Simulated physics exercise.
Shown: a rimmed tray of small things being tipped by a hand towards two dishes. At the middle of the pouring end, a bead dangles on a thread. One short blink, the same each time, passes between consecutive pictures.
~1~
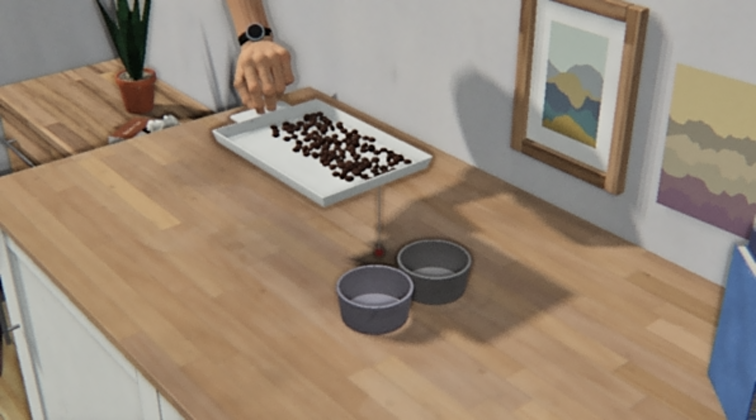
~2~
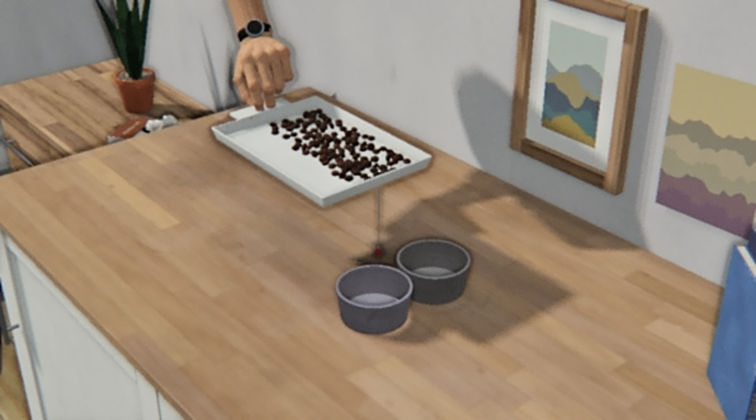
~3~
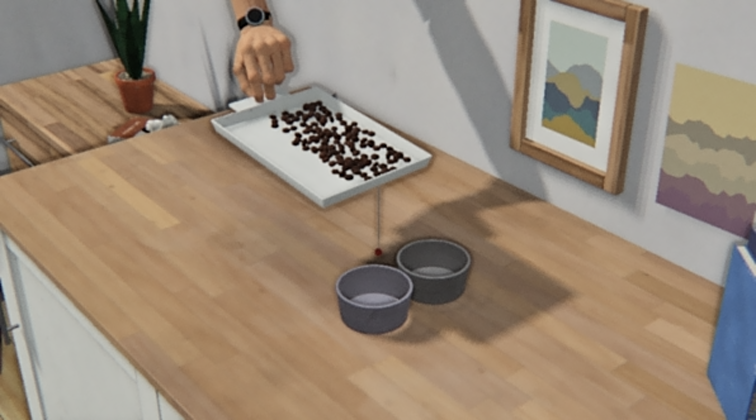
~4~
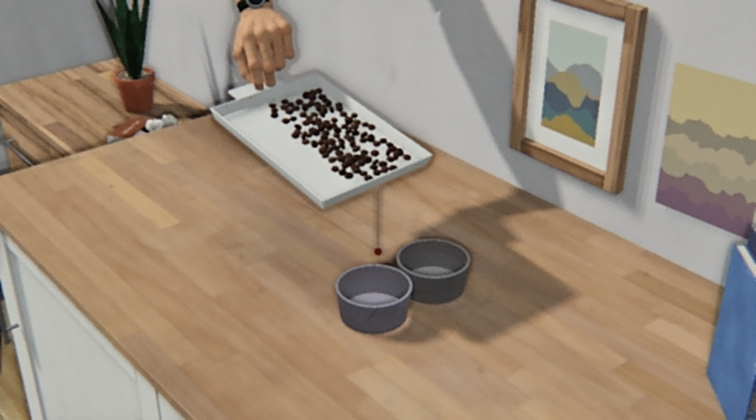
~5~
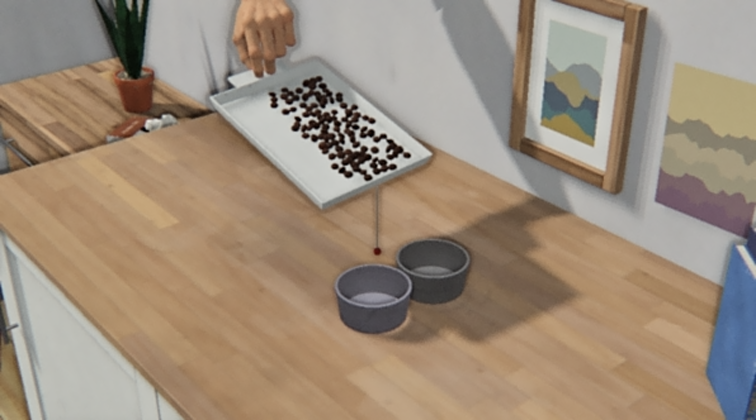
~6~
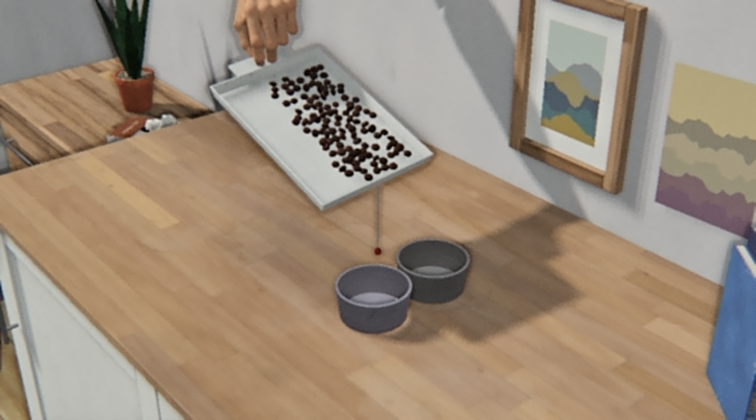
On a wooden counter, a hand steadily raises the back of a tray of dark drops.
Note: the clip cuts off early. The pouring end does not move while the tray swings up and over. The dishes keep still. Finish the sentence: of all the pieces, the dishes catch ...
... most of them.
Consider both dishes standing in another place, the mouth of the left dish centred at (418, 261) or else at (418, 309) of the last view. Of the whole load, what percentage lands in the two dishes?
The first gives 20 %, the second 0 %.
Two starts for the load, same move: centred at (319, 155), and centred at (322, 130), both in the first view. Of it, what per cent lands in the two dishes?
It would be about 70 per cent for the first and about 60 per cent for the second.
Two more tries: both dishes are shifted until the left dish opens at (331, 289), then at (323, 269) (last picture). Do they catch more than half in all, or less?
The dishes end up with the greater share in the first try and the lesser share in the second.
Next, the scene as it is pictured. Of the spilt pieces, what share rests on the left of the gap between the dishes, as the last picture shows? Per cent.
Estimate: Roughly 70 %.
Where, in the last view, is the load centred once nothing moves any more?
At about (367, 310), give or take.
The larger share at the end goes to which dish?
Winner, as observed: The left-positioned one.
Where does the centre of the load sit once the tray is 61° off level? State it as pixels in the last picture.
Roughly at (362, 172).
Soon after the last picture, tray tipped steeply; nearly all on the tray; a stray few in the air.
A little later, tray tipped right over; about a third on the tray; about a third in the left dish; a small part in the right dish; a small part outside both; about a quarter in the air.
Later still, tray tipped past a quarter turn; about two thirds in the left dish; a small part in the right dish; about a quarter outside both.
At rest, tray tipped past a quarter turn; about two thirds in the left dish; a small part in the right dish; about a quarter outside both.
